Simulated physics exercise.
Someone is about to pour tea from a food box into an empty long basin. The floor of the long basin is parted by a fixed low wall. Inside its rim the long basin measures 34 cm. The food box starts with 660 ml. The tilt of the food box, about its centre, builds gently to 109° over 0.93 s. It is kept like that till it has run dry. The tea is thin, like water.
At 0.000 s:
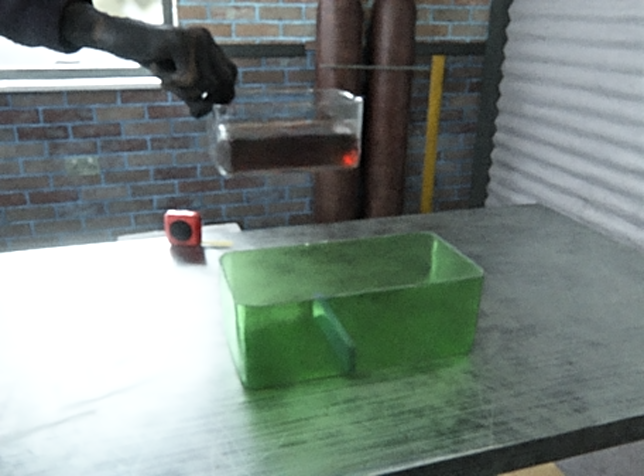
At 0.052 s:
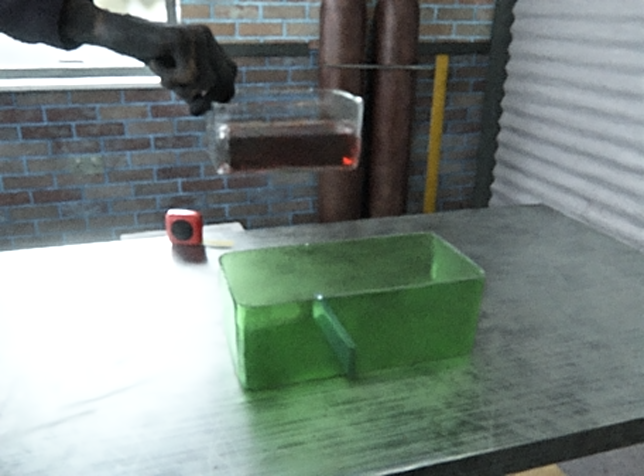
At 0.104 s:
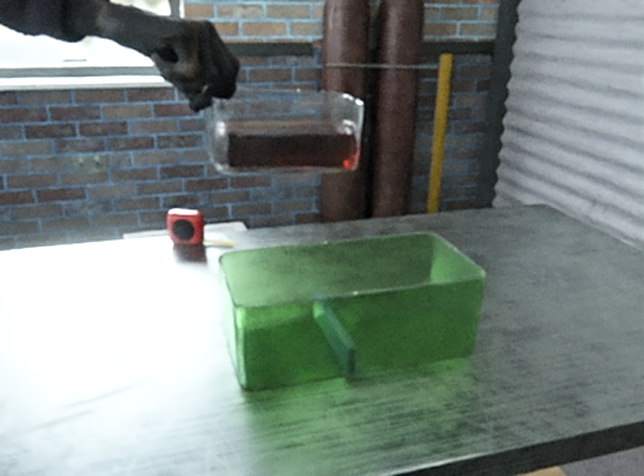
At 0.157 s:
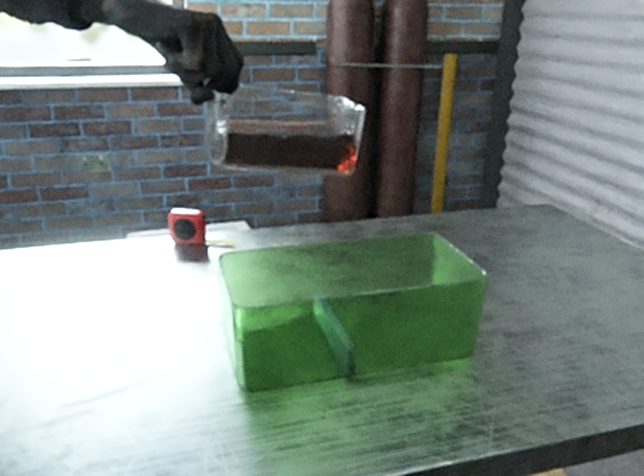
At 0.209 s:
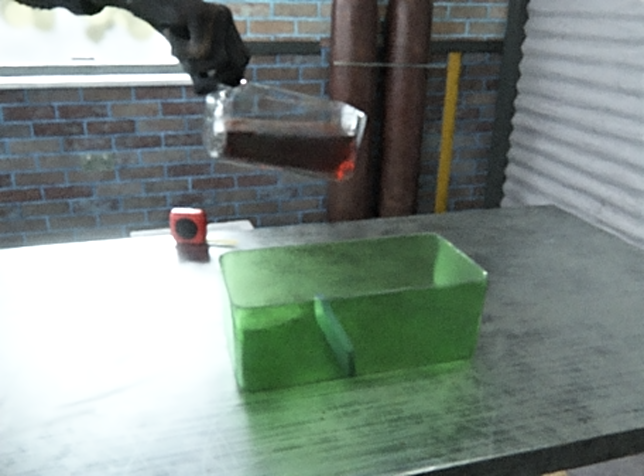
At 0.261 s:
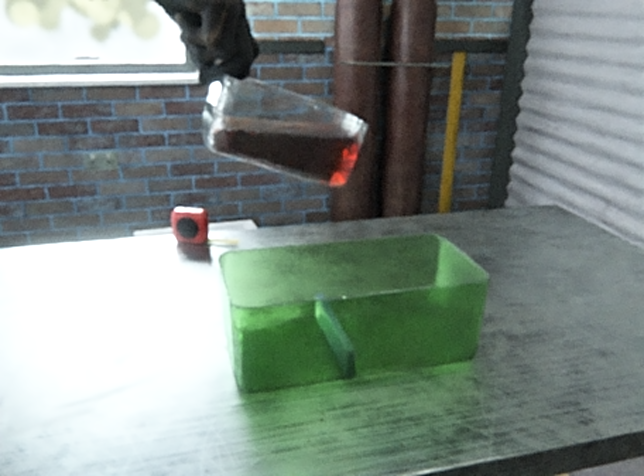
At first, a dark gloved hand holds a clear food box of reddish-brown tea nearly level above a green long basin on a table. The hand then gradually tilts the box, its right end dipping gently lower while the tea's surface stays roughly level and the basin remains still.
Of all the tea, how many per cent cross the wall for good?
Roughly 88 per cent is past the wall.
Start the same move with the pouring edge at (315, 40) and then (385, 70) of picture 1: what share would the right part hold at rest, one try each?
First 65, then 90 per cent.
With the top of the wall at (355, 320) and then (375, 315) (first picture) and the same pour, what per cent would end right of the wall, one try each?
First 65, then 50 per cent.
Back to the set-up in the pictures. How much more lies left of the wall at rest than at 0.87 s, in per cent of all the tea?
Near 3 in a hundred.
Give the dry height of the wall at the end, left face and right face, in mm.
Left about 38 mm, right about 20 mm.
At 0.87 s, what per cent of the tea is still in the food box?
Near 10 in a hundred.
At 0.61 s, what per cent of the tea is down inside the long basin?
Near 12 in a hundred.
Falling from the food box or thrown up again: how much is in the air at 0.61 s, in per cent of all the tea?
Some 50 per cent.
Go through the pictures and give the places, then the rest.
The first picture shows tilt 0°; pouring edge (350, 97); surface from (213, 133) to (346, 127); the long basin's rim runs from (227, 280) to (458, 252); the wall's top is at (333, 318).
The second picture shows tilt 1°; pouring edge (351, 98); surface from (212, 132) to (346, 126).
The third picture shows tilt 3°; pouring edge (352, 100); surface from (212, 130) to (346, 127).
The fourth picture shows tilt 8°; pouring edge (353, 105); surface from (210, 128) to (347, 128).
The fifth picture shows tilt 13°; pouring edge (355, 112); surface from (209, 126) to (347, 129).
The sixth picture shows tilt 20°; pouring edge (356, 120); surface from (207, 123) to (349, 130).
Then, 0.61 s in, the tilt is 80° and 38 per cent is still to pour, 0 is left of the wall and 11 right of it.
Then, 0.87 s in, the tilt is 108° and 10 per cent is still to pour, 6 is left of the wall and 71 right of it.
Then, 1.14 s in, the tilt is 109° and 0 per cent is still to pour, 9 is left of the wall and 86 right of it.
Then, 1.43 s in, the tilt is 109° and 0 per cent is still to pour, 9 is left of the wall and 88 right of it.
Finally, 9 per cent lies left of the wall, 88 right of it and 3 outside.
